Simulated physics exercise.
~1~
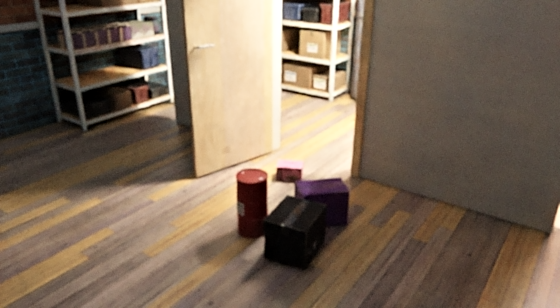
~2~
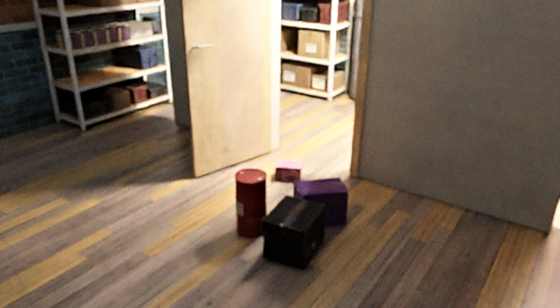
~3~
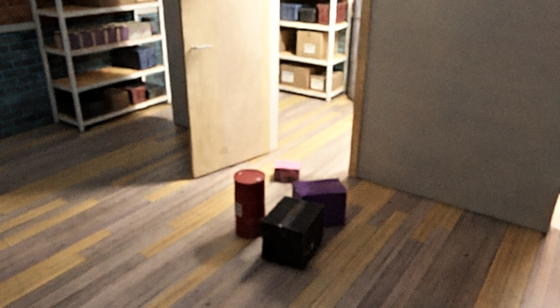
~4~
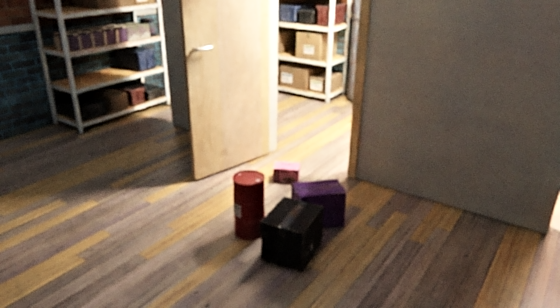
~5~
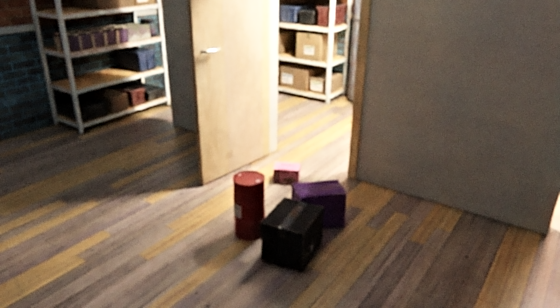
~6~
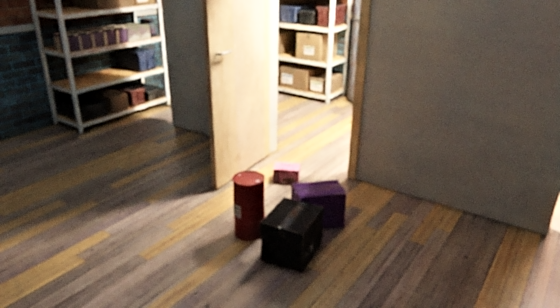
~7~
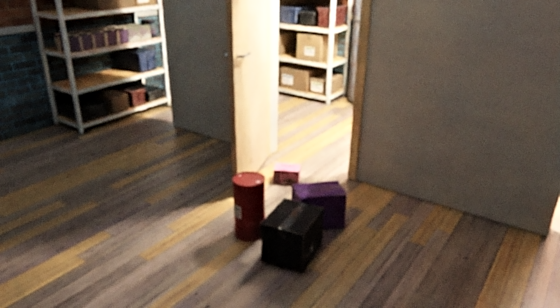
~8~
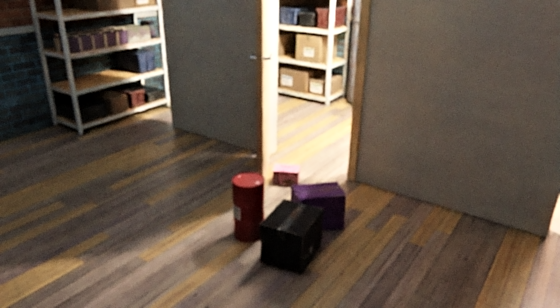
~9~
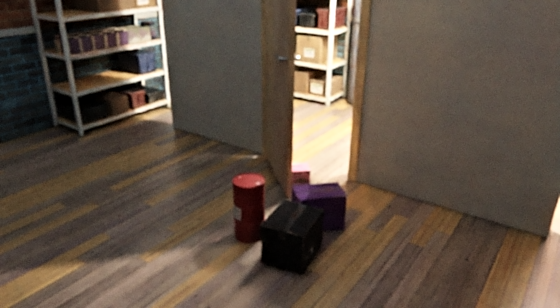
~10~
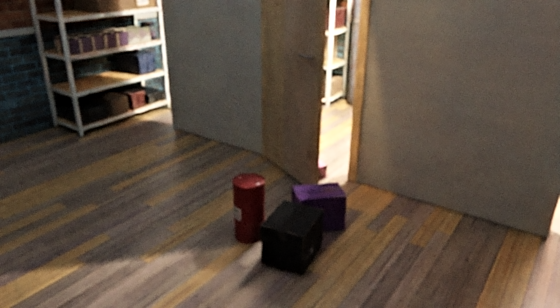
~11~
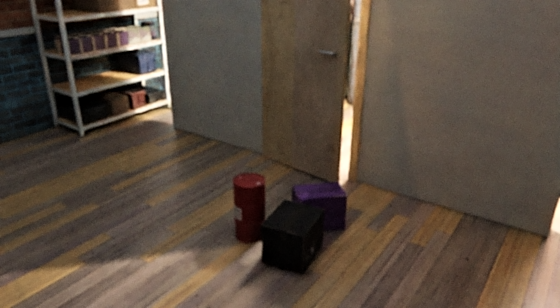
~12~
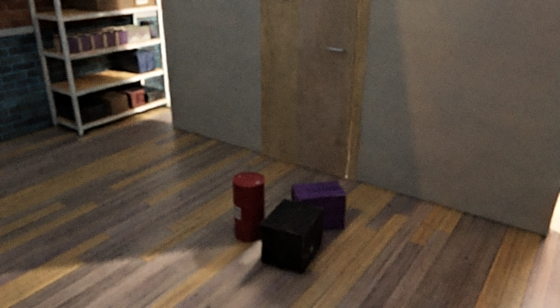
At first, a pale wooden door stands wide open in a grey wall, with shelves of boxes visible beyond it and more shelving to the left. On the plank floor near the doorway sit a red canister, a black box, a purple box and a small pink box. The door swings toward the opening with nobody in sight, gradually narrowing the bright gap. As it nears the pink box, that box shifts right and slips from view behind the purple one. The door continues until it is shut, leaving the canister and the black and purple boxes where they were.
